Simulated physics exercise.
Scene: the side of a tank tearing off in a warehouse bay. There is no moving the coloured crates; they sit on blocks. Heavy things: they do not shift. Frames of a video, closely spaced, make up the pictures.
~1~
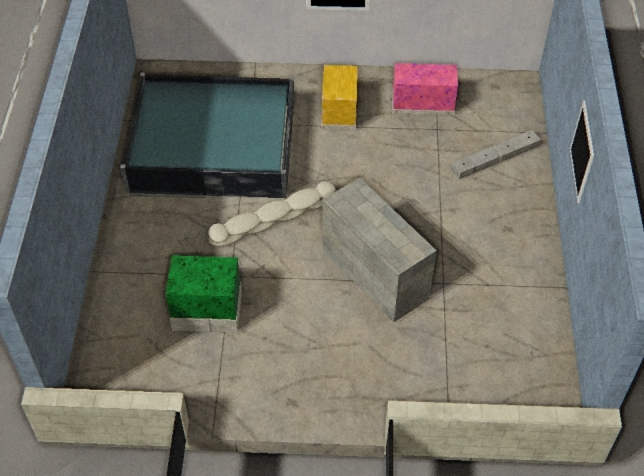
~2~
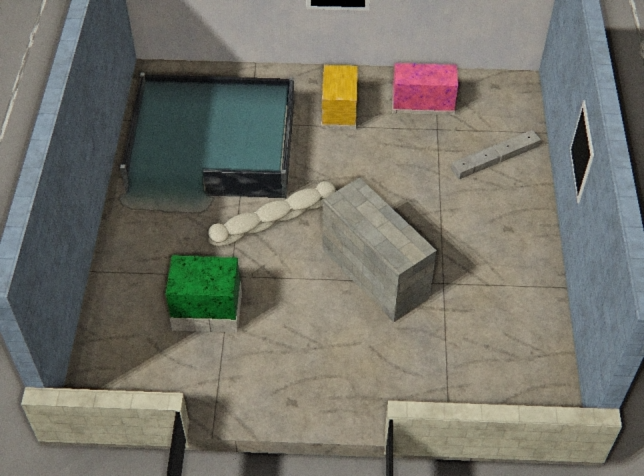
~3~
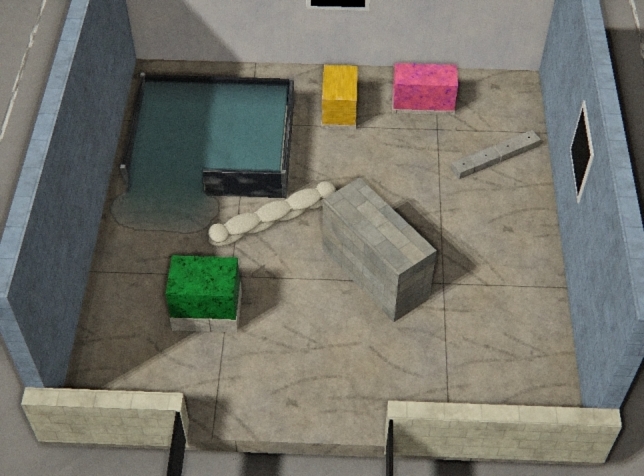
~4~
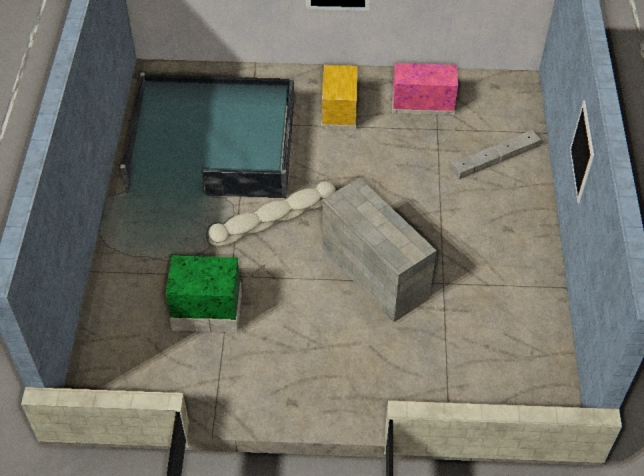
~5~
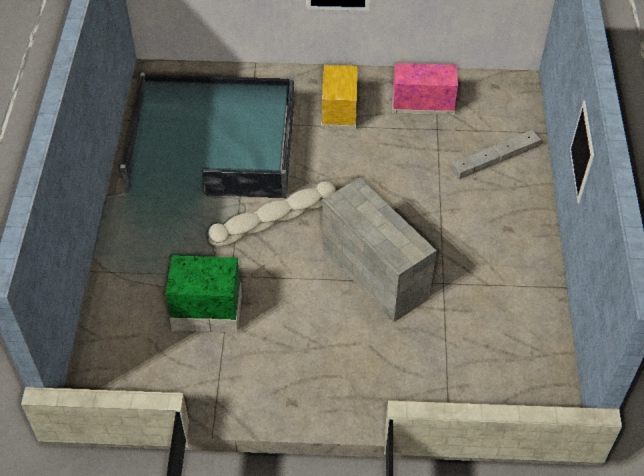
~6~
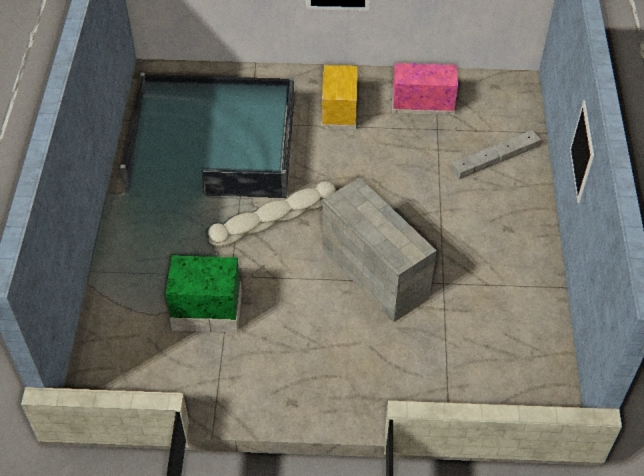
Water spilling from the opened front left side of a dark tank, spreading thinly across the floor toward the still green crate.
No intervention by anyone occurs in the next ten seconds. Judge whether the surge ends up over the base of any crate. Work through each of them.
As I see it, yellow crate: Untouched, pink crate: Untouched, green crate: Untouched.
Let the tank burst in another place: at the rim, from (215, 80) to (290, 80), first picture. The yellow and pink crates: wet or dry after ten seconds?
In that case the yellow crate is flooded and the pink crate is flooded.
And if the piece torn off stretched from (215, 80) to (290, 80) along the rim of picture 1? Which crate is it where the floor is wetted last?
That would be the green one.
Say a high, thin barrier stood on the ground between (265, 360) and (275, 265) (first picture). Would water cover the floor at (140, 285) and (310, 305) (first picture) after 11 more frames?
In order, I'd call them inundated and bare.
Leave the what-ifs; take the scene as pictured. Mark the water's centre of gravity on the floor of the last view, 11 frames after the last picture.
Somewhere around (183, 205) in the last view.
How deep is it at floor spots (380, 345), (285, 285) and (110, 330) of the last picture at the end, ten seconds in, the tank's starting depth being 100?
In turn 8, 8 and 18 in a hundred.
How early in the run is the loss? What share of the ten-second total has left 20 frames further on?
It comes to around 5 per cent.
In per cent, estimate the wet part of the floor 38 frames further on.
That works out to some 55 in a hundred.
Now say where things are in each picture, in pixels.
In the first picture, the tank at (211, 126) is whole and still.
In the second picture, the front is at (126, 202), out from the gap at (167, 184).
In the third picture, the front is at (199, 226), out from the gap at (168, 186).
In the fourth picture, the front is at (182, 255), out from the gap at (168, 186).
In the fifth picture, water pours out at (168, 186) and has run to a hidden place.
In the sixth picture, the front is at (161, 307), out from the gap at (168, 186).
A moment on, water covers 15 % of the floor; the yellow crate not reached, the pink crate not reached, the green crate water round its plinth.
Next, water covers 20 % of the floor; the yellow crate not reached, the pink crate not reached, the green crate water round its plinth.
Then, water covers 35 % of the floor; the yellow crate not reached, the pink crate not reached, the green crate water round its plinth.
Later, water covers 55 % of the floor; the yellow crate not reached, the pink crate not reached, the green crate water round its plinth.
In the end, water covers 70 % of the floor; the yellow crate stayed above the water, the pink crate stayed above the water, the green crate stayed above the water.
